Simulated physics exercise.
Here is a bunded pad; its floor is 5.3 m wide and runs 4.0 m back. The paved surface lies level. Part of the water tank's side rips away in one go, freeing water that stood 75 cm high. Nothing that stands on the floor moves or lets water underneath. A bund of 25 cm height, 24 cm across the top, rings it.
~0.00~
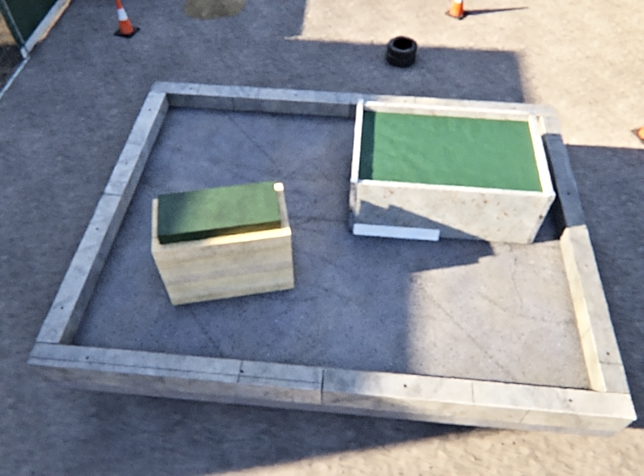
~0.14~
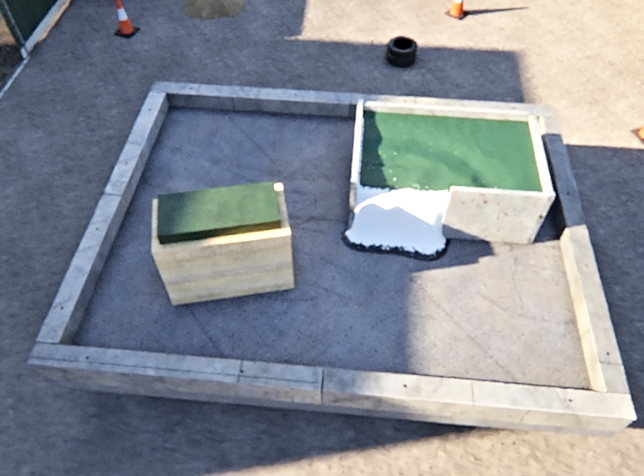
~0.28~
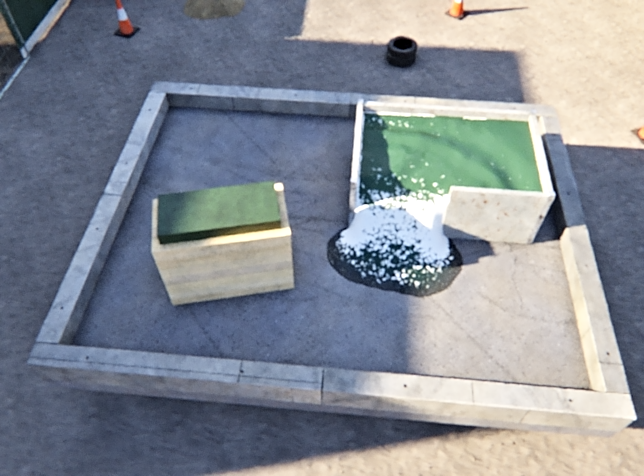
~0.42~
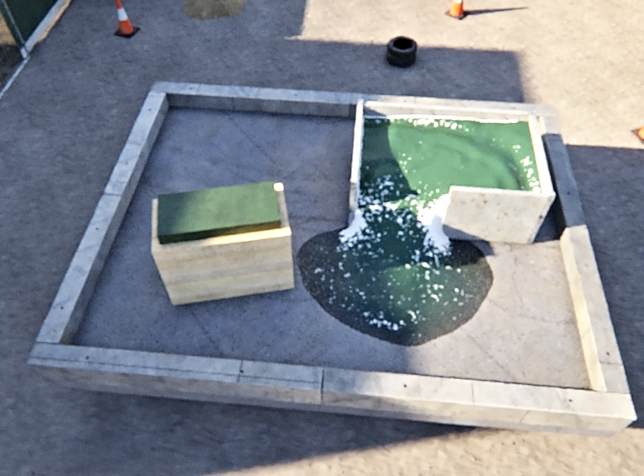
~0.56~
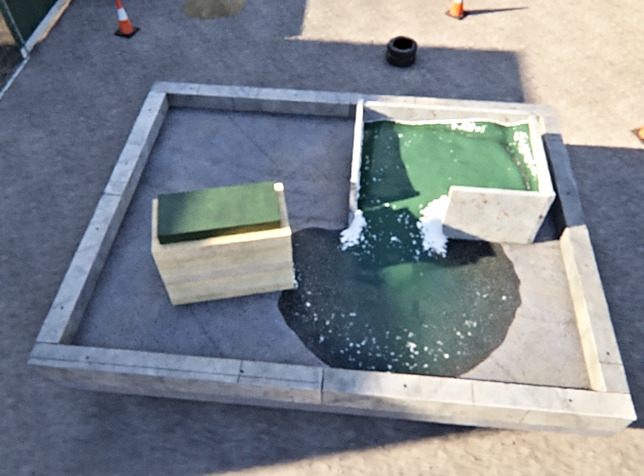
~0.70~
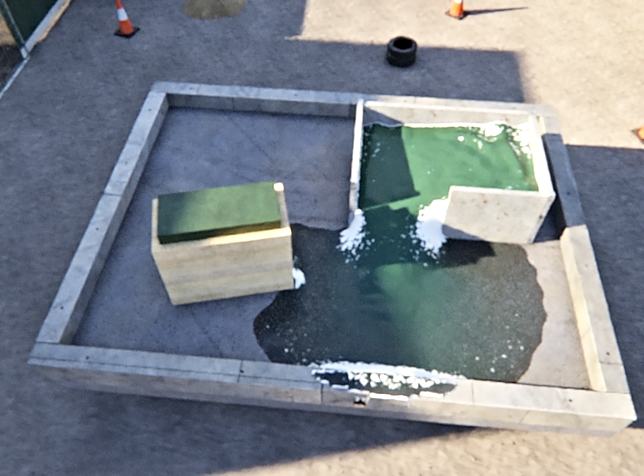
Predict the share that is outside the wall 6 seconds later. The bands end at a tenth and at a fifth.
It loses less than a tenth of the water.
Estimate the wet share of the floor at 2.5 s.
Near 55 per cent is wet.
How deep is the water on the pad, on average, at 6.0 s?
Roughly 9 cm.
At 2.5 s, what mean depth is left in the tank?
About 29 cm.
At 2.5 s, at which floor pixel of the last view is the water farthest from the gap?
Around (69, 354).
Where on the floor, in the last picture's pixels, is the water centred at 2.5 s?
Around (388, 261).
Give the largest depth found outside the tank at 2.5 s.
Up to some 30 cm.
After 1.1 s water covers 30 % of the floor and is deepest (52 cm) near (418, 384); 0 % is over the wall.
After 1.4 s water covers 30 % of the floor and is deepest (50 cm) near (328, 377); 2 % is over the wall.
After 2.5 s water covers 50 % of the floor and is deepest (30 cm) near (382, 381); 6 % is over the wall.
After 4.0 s water covers 70 % of the floor and is deepest (22 cm) near (98, 325); 8 % is over the wall.
After 6.0 s water covers 80 % of the floor and is deepest (18 cm) near (69, 354); 8 % is over the wall.
